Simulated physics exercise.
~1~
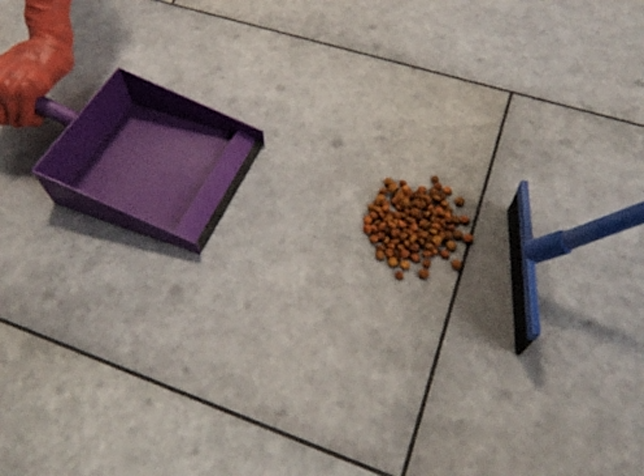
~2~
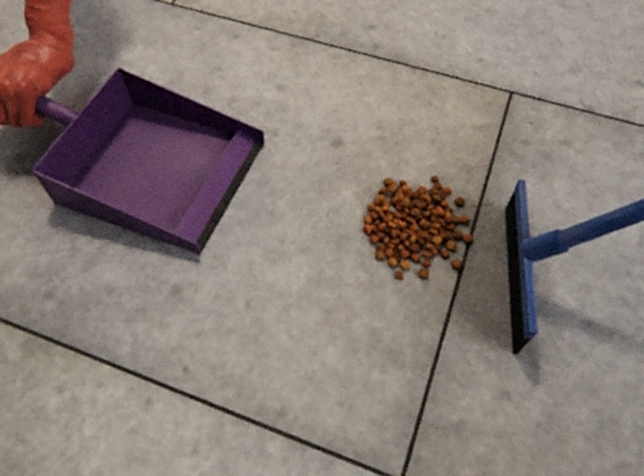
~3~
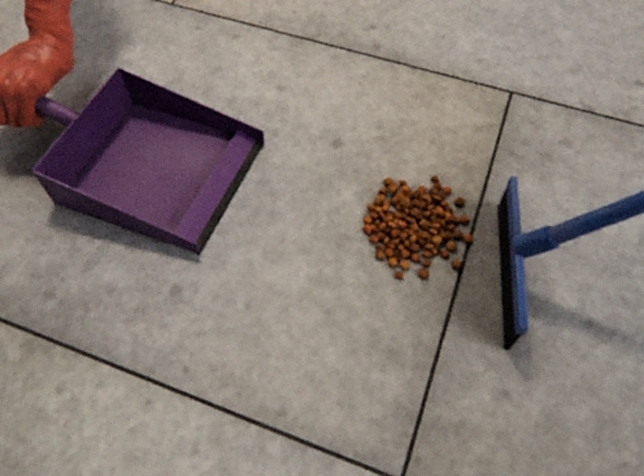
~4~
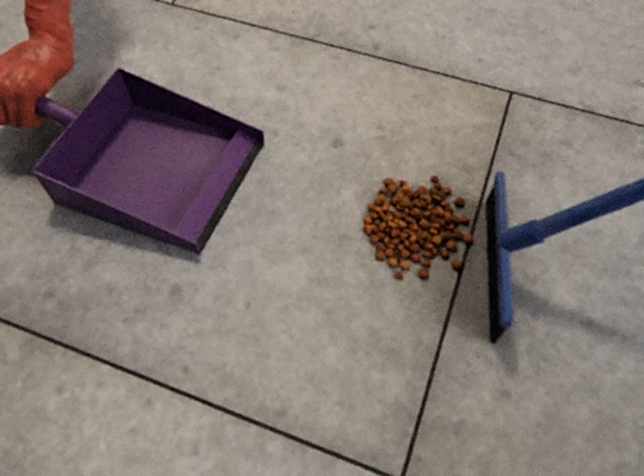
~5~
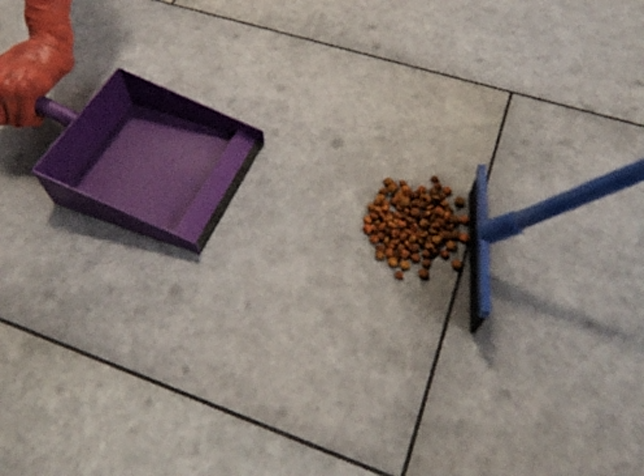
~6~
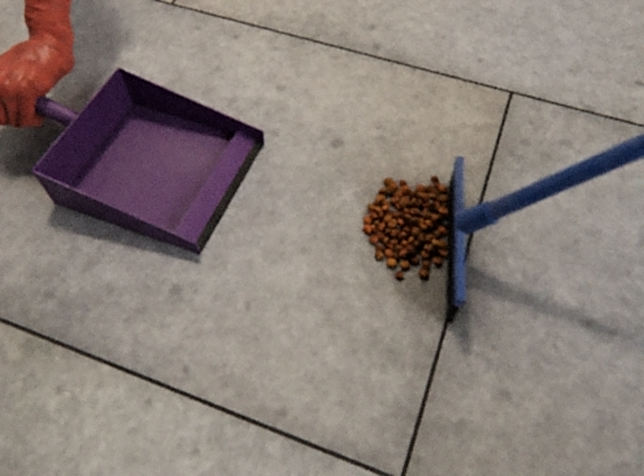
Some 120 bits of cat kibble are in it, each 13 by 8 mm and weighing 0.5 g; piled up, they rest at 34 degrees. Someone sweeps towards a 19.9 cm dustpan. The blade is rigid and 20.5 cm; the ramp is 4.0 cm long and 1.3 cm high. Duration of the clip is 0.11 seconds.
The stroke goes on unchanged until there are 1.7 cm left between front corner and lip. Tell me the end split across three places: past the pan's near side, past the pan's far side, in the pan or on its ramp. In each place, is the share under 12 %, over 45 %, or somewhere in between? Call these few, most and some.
I would put it this way: Near side few, far side some, pan most.
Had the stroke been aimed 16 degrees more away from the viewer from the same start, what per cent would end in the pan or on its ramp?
About 20 percent would end up there.
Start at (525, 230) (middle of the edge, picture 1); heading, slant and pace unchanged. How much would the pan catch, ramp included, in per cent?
I'd estimate about 40 per cent.
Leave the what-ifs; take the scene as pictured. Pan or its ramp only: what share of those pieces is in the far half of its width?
I'd put it near 50 per cent.
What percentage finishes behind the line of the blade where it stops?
About 0 per cent.
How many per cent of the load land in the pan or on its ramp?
I'd put it near 60 percent.
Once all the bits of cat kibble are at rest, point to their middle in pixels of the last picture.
Somewhere near (196, 170) in the last picture.
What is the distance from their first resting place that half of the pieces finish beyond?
It comes to some 32 cm.
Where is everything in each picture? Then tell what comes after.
The first frame shows blade from (533, 335) to (522, 189), moved 0.0 cm, 0 of the pieces shifted so far; middle of the pieces at (412, 221); pan at (151, 168).
The second frame shows blade from (530, 333) to (519, 188), moved 0.3 cm, 0 of the pieces shifted so far; middle of the pieces at (412, 221).
The third frame shows blade from (521, 329) to (511, 184), moved 1.4 cm, 0 of the pieces shifted so far; middle of the pieces at (412, 221).
The fourth frame shows blade from (506, 322) to (499, 180), moved 3.0 cm, 0 of the pieces shifted so far; middle of the pieces at (412, 221).
The fifth frame shows blade from (484, 313) to (480, 172), moved 5.5 cm, 1 of the pieces shifted so far; middle of the pieces at (412, 221).
The sixth frame shows blade from (459, 301) to (458, 164), moved 8.5 cm, 47 of the pieces shifted so far; middle of the pieces at (412, 225); pan at (151, 168).
Then, 0.10 s after the last picture, middle of the blade 14 cm from the lip; 0 % over the lip, far side 10 %, near side 0 %.
Then, 0.16 s after the last picture, middle of the blade 7 cm from the lip; 0 % over the lip, far side 15 %, near side 5 %.
Then, 0.37 s after the last picture, middle of the blade 4 cm from the lip; 65 % over the lip, far side 15 %, near side 5 %.
In the end, near side 5 %, far side 15 %, pan 60 %, in front of the lip or behind the blade 15 %.
